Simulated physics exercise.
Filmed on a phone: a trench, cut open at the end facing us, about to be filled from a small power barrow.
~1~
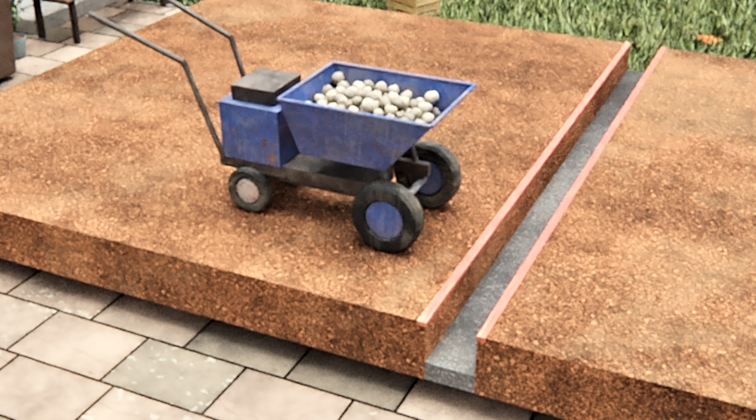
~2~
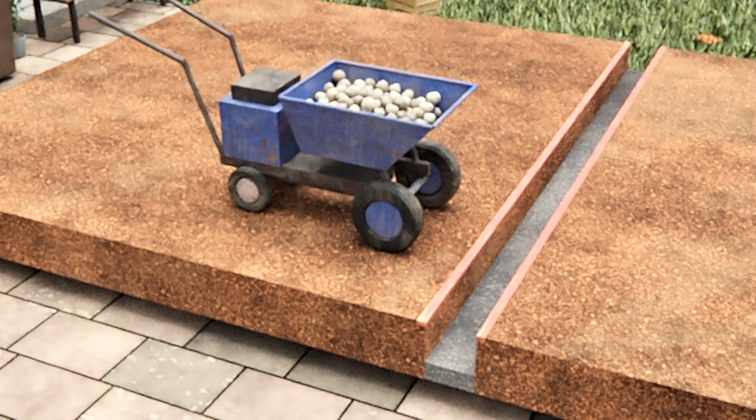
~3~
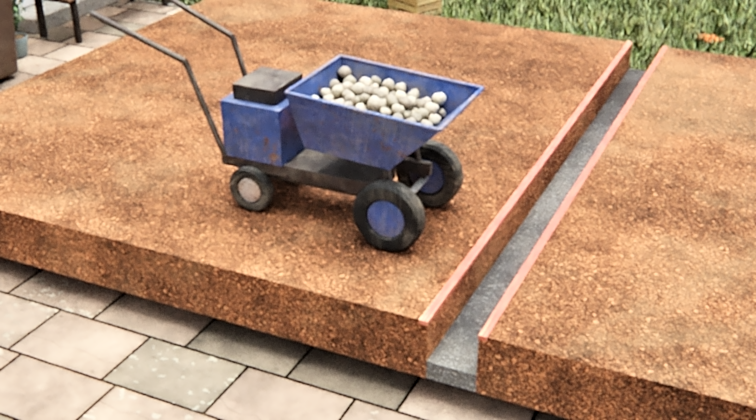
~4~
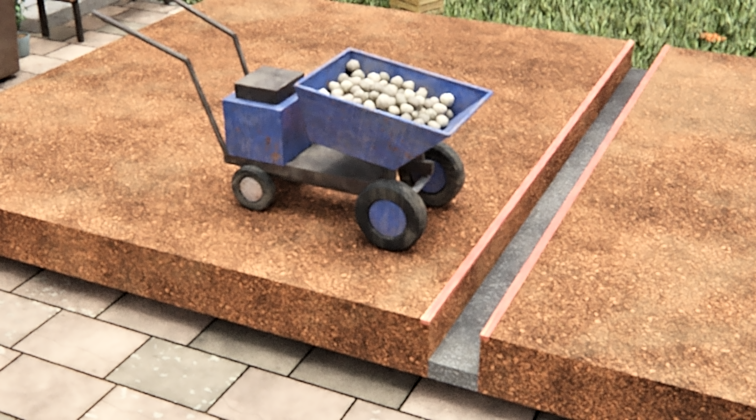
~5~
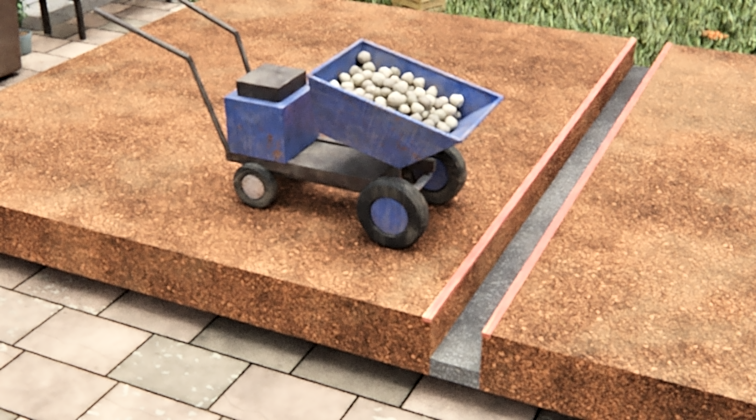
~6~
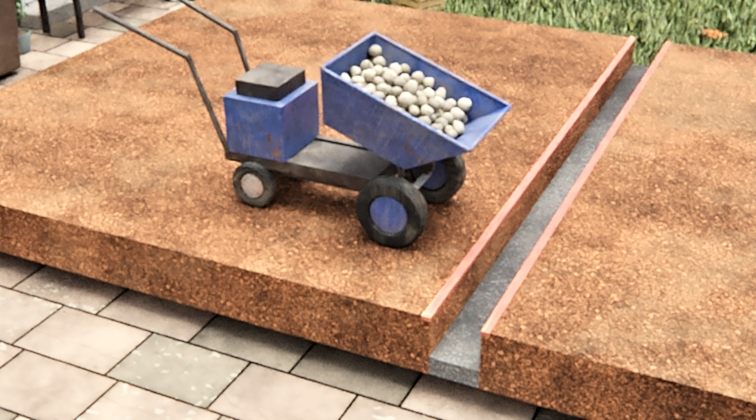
On a raised brown slab beside a narrow trench, a small blue power barrow stood loaded with pale rounded pebbles, its skip level at first, then gradually tilting down toward the right.
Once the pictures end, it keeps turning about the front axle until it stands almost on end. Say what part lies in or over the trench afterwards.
It catches under half.
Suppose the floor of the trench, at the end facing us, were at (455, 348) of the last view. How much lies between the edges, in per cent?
About 30 per cent.
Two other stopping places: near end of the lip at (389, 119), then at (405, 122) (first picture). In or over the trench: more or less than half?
First the larger part, then more than half.
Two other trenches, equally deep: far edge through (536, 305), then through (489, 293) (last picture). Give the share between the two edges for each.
About 80 and 0 per cent.
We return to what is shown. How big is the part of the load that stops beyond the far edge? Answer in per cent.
Close to 65 per cent.
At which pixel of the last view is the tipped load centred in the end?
Roughly at (566, 251).
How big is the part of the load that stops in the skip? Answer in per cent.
It comes to 5 per cent or so.
Soon, skip tipped steeply; all in the skip.
A while on, skip tipped right over; about two thirds in the skip; a small part in or heaped over the trench; about a quarter beyond it; a stray few falling.
Towards the end, skip tipped right over; about a quarter in the skip; about a quarter in or heaped over the trench; about two thirds beyond it.
Finally, skip tipped right over; a small part in the skip; about a quarter in or heaped over the trench; about two thirds beyond it.
